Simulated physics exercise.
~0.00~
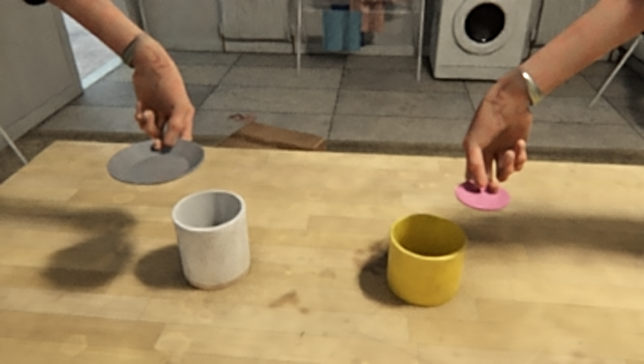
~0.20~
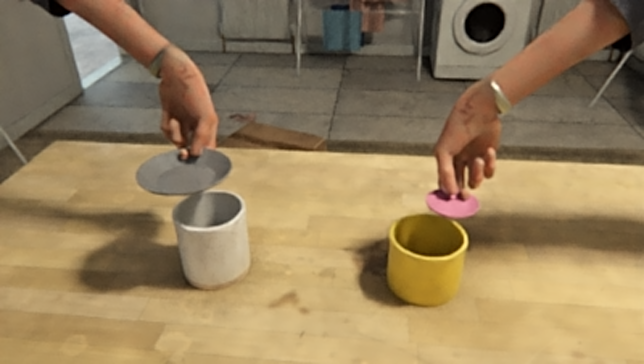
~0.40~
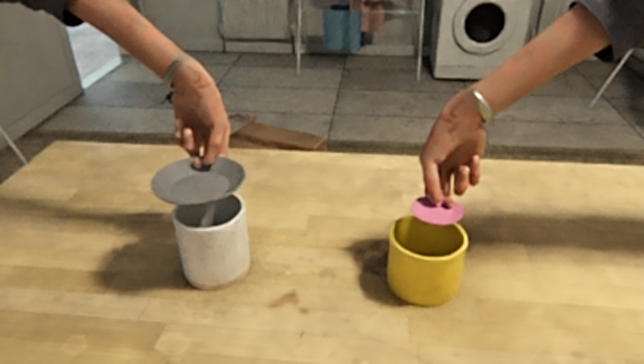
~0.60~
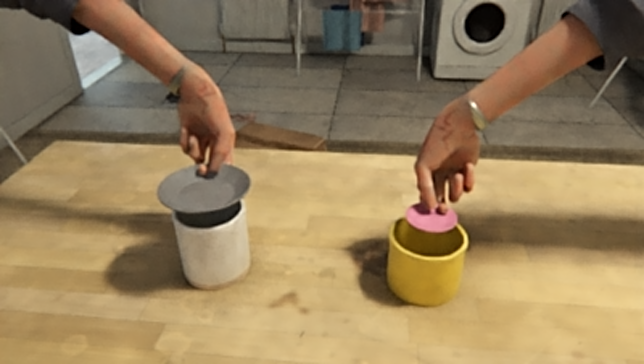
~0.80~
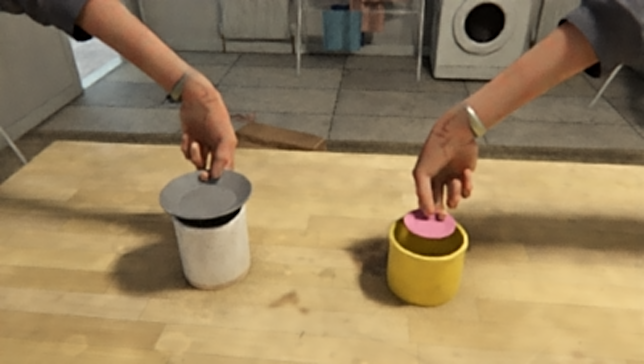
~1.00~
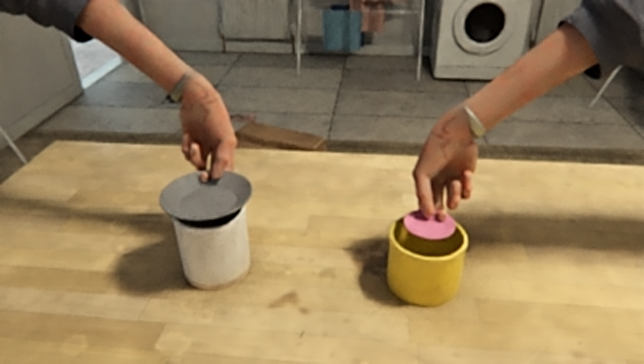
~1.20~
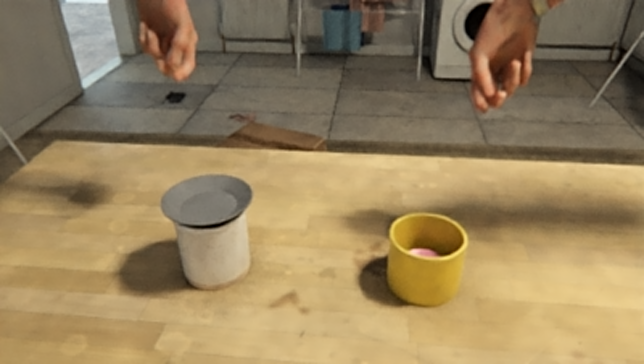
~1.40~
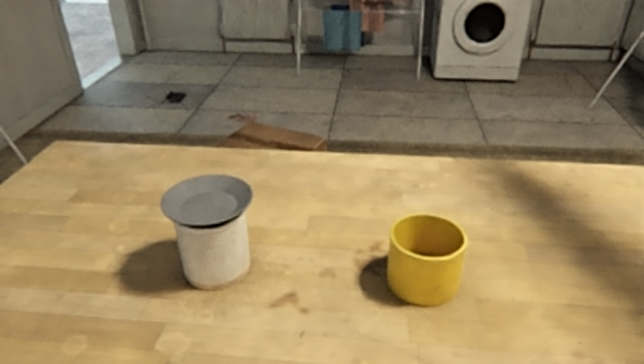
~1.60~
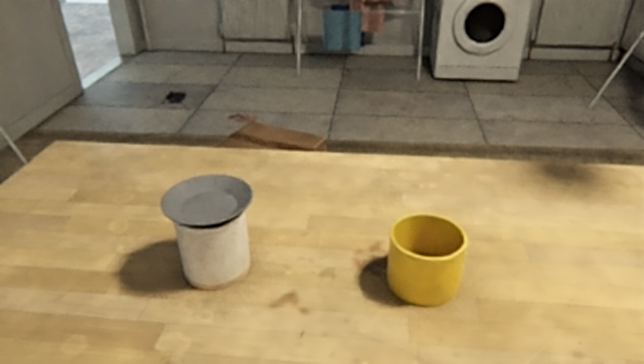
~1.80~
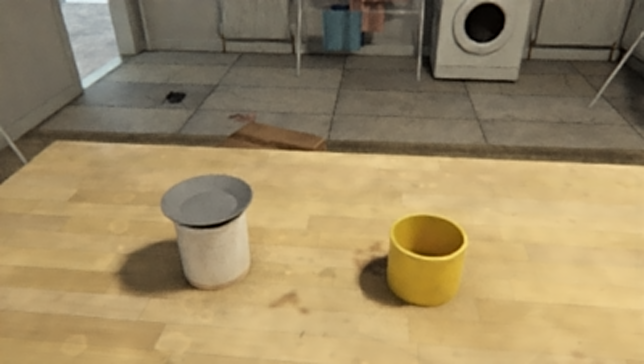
Two hands lowered a grey plate over a white jar on the left and a small pink saucer over a yellow beaker on the right, then let go and drew away; the plate stayed on the rim, while the saucer dropped inside out of sight.
